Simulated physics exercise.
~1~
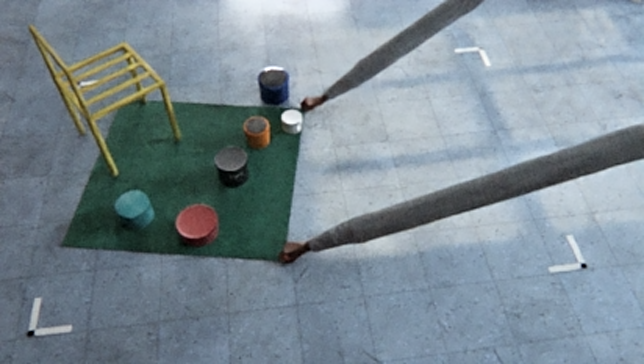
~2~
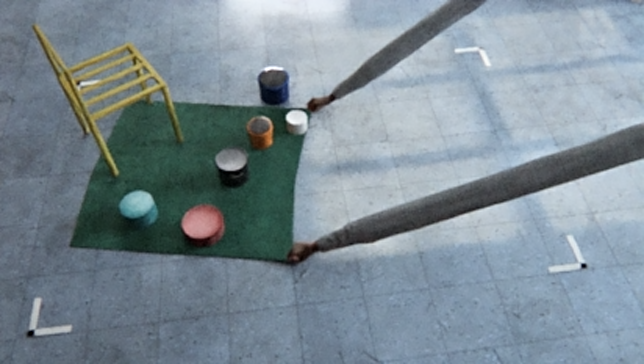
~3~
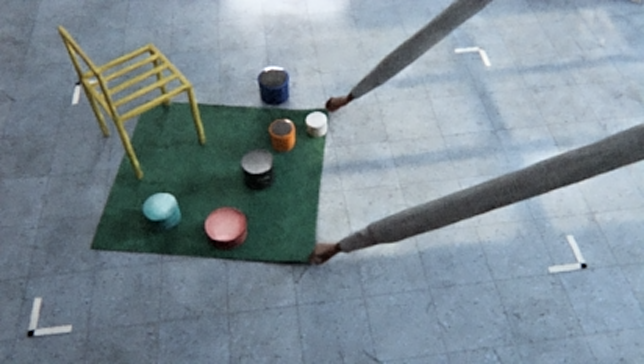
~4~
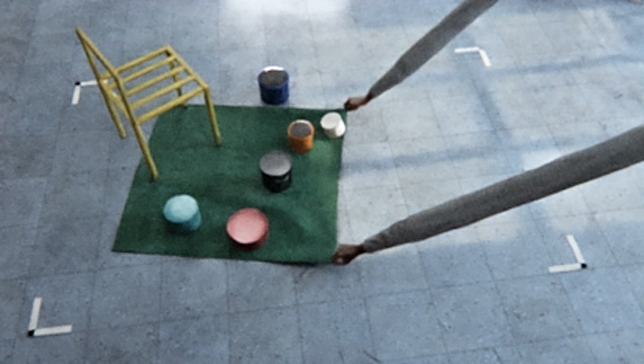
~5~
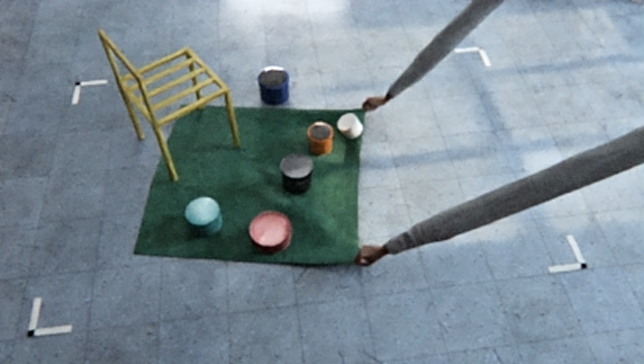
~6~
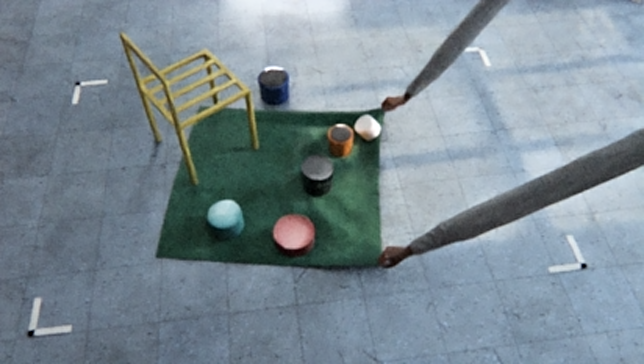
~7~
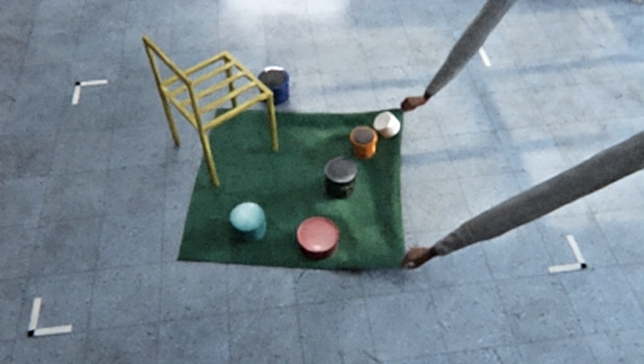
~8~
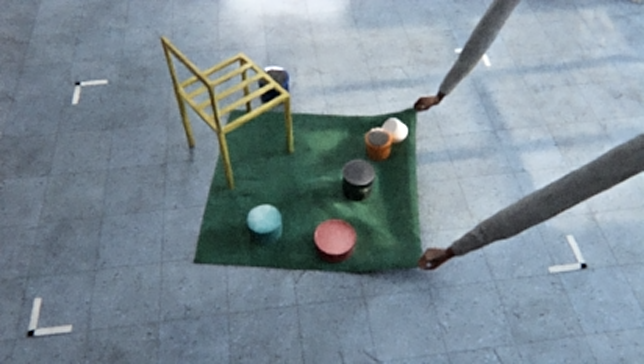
On a tiled floor with tape corners, two hands drag a green mat to the right, carrying a yellow chair and red, teal, black, orange and white containers along, while a blue pot stays put and ends up partly hidden behind the chair.
